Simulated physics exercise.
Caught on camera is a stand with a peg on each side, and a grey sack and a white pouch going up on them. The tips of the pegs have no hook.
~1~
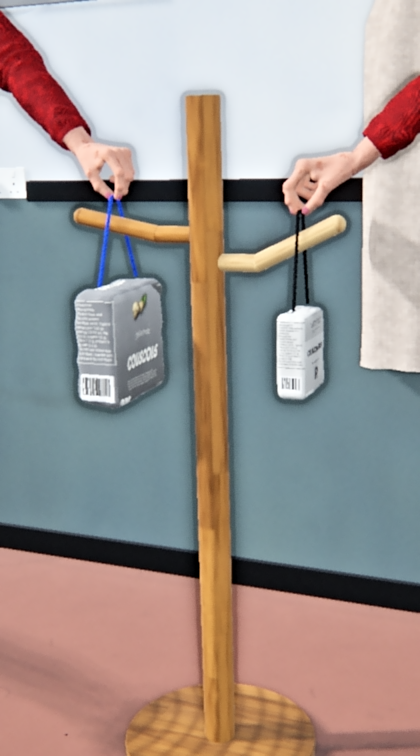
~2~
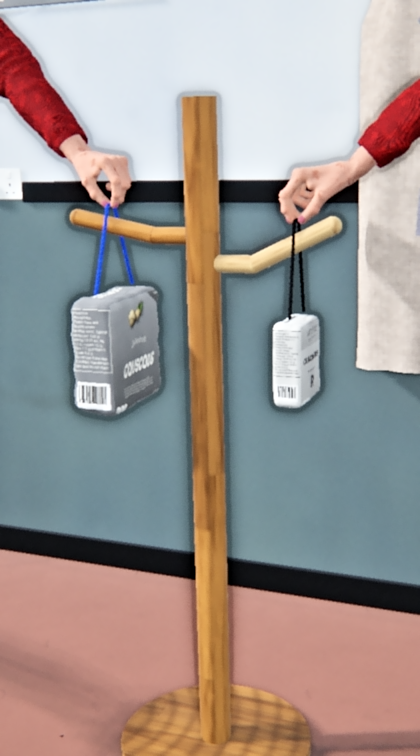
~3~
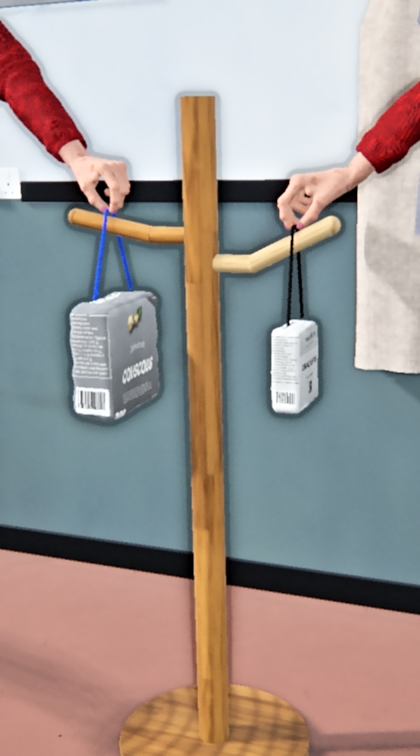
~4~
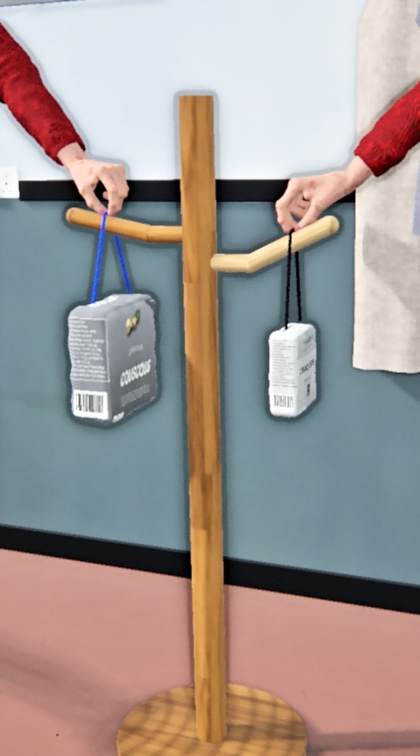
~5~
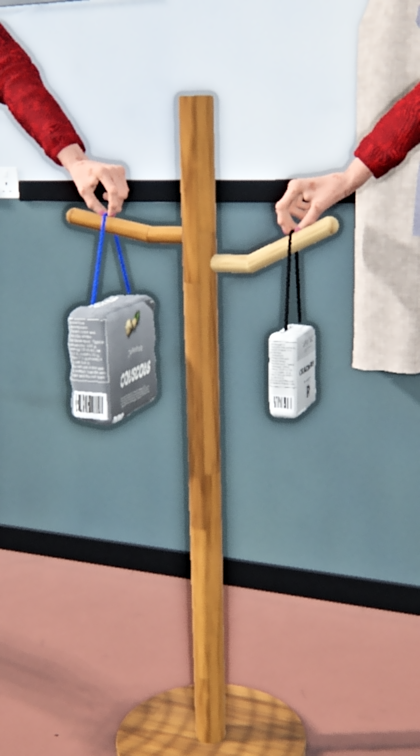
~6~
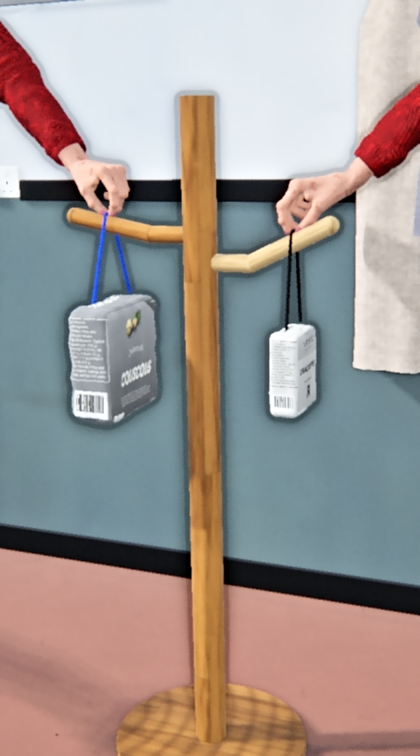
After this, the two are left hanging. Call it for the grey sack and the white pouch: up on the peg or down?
Grey sack up, white pouch up.
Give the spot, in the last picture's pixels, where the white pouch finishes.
End point approx. (211, 386) px.
Then, 0.46 s past the final frame, grey sack on its peg near (115, 359); white pouch on its peg near (229, 387).
Then, 0.94 s past the final frame, grey sack on its peg near (115, 359); white pouch on its peg near (226, 388).
When it is over, grey sack on its peg near (115, 359); white pouch on its peg near (211, 386). The grey sack stays hanging and the white pouch holds on.
